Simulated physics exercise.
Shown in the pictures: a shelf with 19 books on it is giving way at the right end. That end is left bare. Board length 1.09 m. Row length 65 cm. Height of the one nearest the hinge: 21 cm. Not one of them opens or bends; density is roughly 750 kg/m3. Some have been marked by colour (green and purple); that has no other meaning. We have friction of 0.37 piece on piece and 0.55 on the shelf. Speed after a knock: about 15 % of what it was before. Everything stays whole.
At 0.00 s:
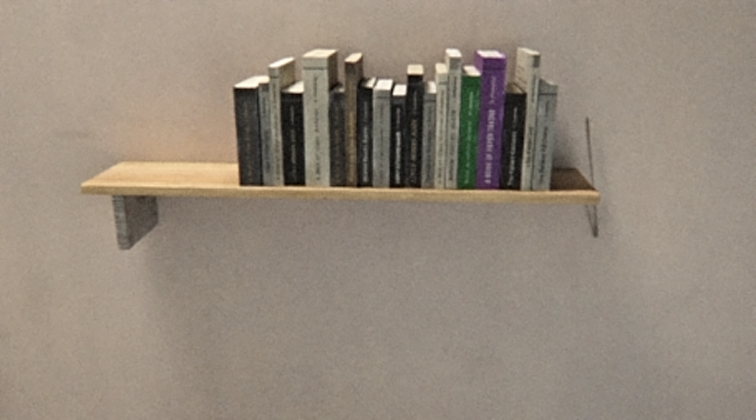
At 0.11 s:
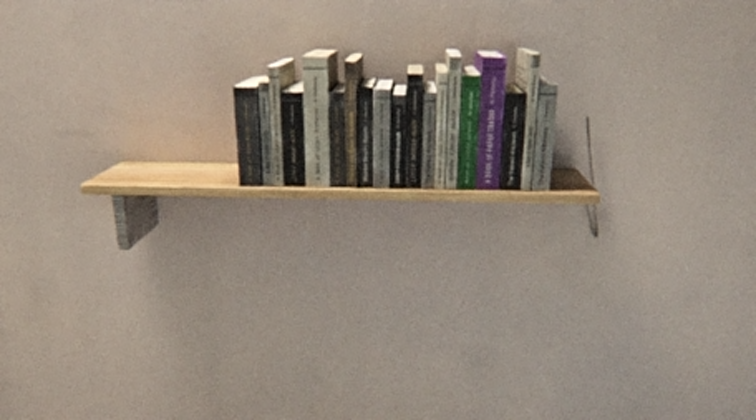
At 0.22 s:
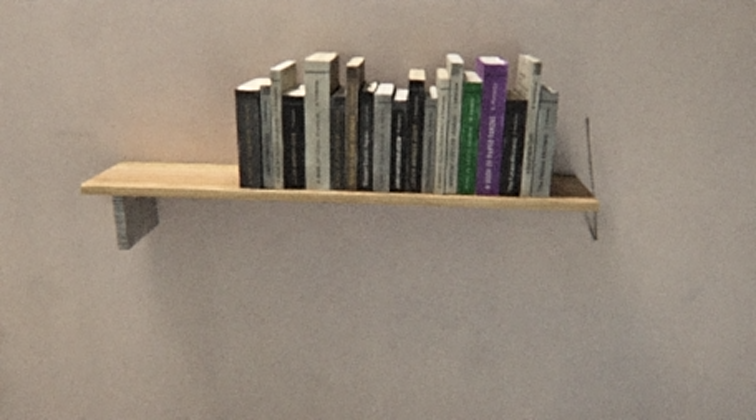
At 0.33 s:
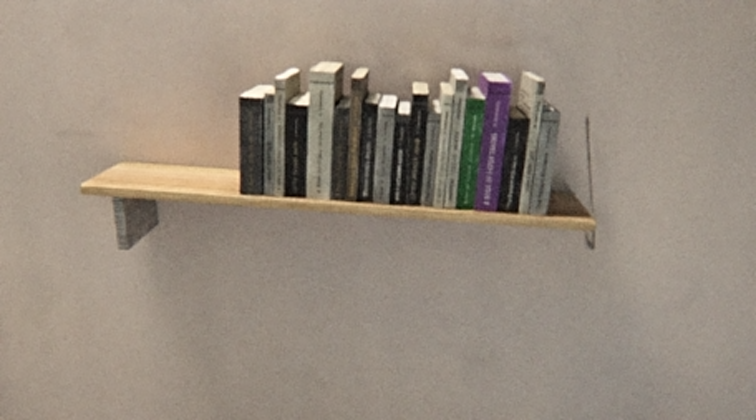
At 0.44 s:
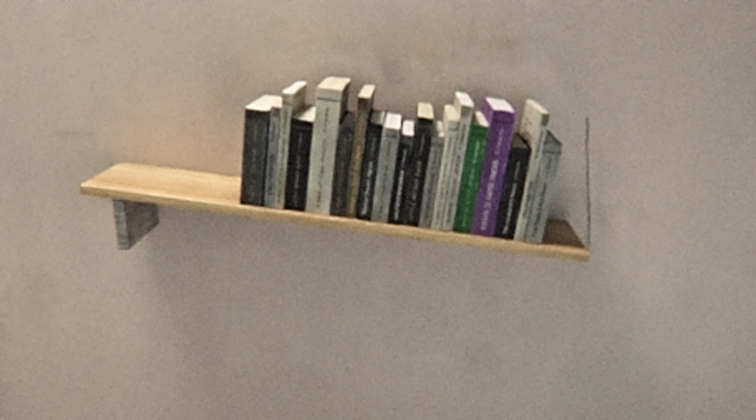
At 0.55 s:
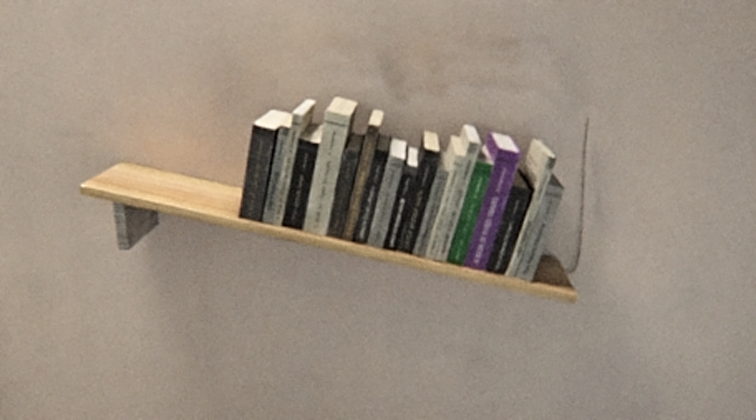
A wooden wall shelf holding a row of books sagged lower and lower at its right end, and the books, a green one and a purple one among them, tilted along with it without sliding.
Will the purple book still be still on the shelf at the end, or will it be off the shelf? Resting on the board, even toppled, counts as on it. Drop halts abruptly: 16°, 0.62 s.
The purple book loses its position.
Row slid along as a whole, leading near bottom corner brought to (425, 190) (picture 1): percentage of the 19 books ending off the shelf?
It would come to 0 percent.
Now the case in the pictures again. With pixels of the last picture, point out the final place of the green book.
Check around (526, 288) in the last image.
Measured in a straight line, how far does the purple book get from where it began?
About 120 cm.
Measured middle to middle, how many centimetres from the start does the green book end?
The green one ends 40 cm from its start.
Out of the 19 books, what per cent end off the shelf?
20%.
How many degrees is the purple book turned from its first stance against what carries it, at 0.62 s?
I'd put it at roughly 5 degrees away from its starting angle.
After 0.62 s, none of the 19 books off the shelf, 14 disturbed; purple book 4° from how it stood; green book 4° from how it stood.
After 0.88 s, none of the 19 books off the shelf, 19 disturbed; purple book 45° from how it stood; green book 32° from how it stood.
After 1.32 s, 4 of the 19 books off the shelf; purple book upside down; green book on its side.
In the end (1.9 s), 4 of the 19 books off the shelf; purple book on its side; green book on its side. From the last view, middles, green book near (526, 288).
